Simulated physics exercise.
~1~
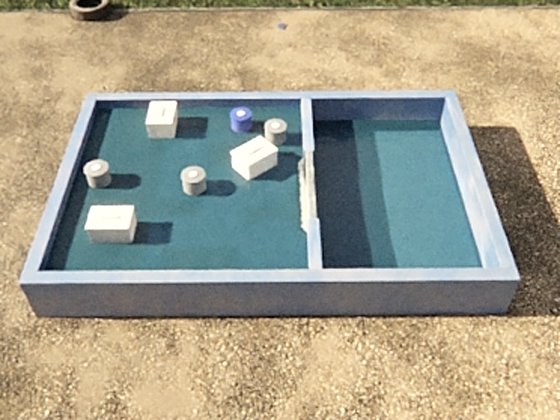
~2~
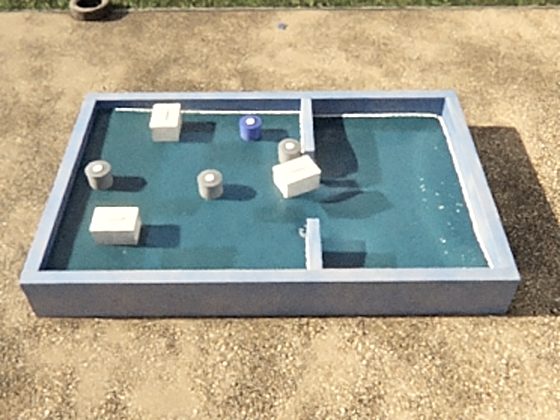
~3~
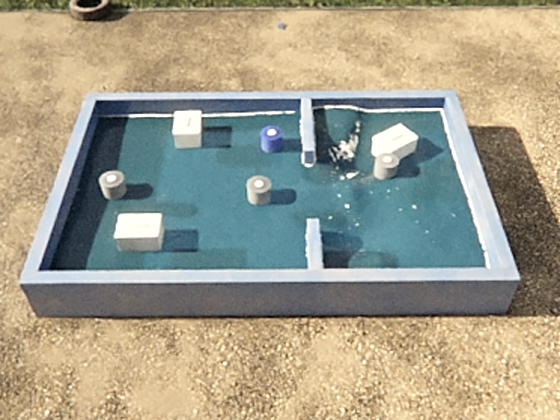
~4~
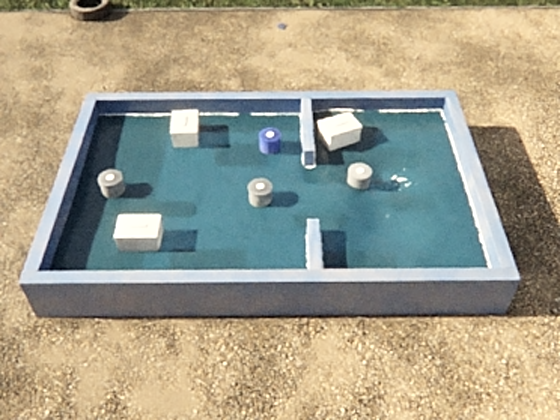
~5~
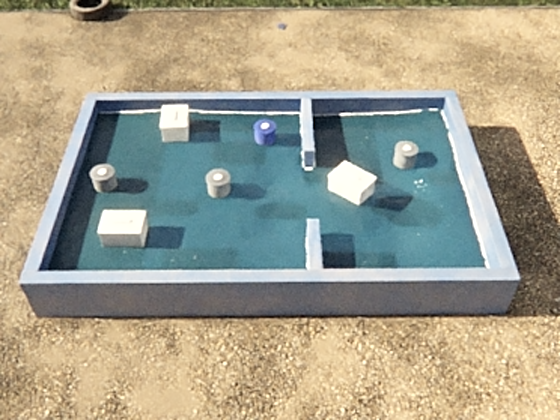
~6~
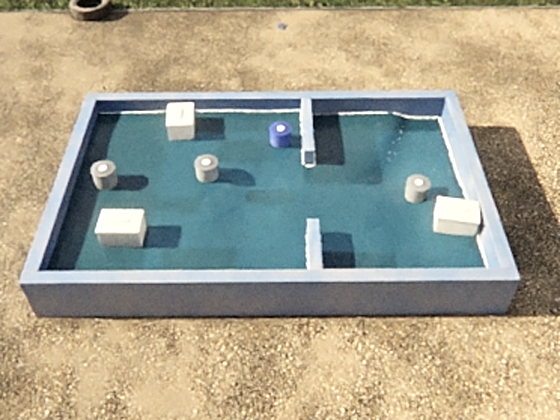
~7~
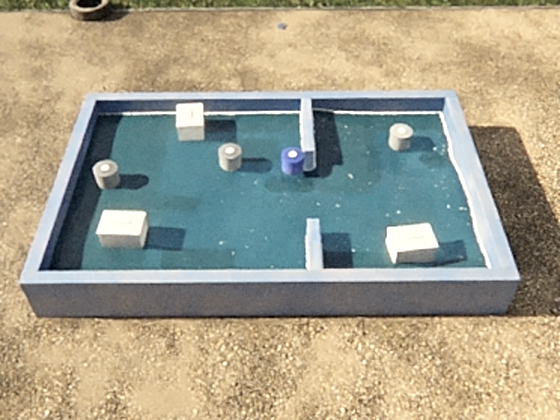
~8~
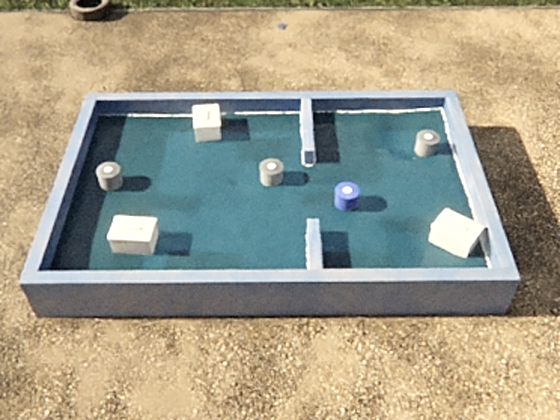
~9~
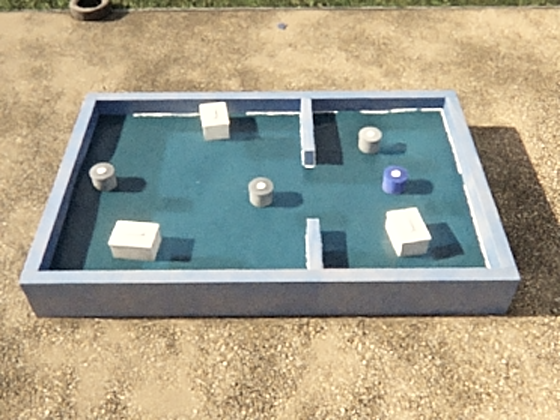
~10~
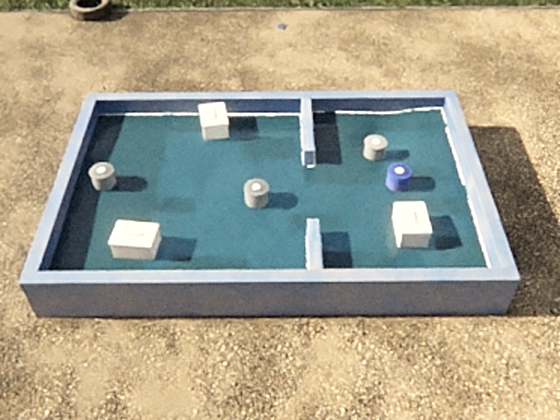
The clip opens on a divided basin seen from above, with white boxes, grey tubs and one blue tub gathered left of the dividing wall. The middle of that wall opens, and a white box and a grey tub sweep through into the right side, where pale froth breaks up. The box swings back toward the wall, then drifts down and over to the far right, while the blue tub lingers by the gap. Next the blue tub slides down and passes through the opening. It finally floats on the right between the grey tub and the box, with four objects still left of the wall.
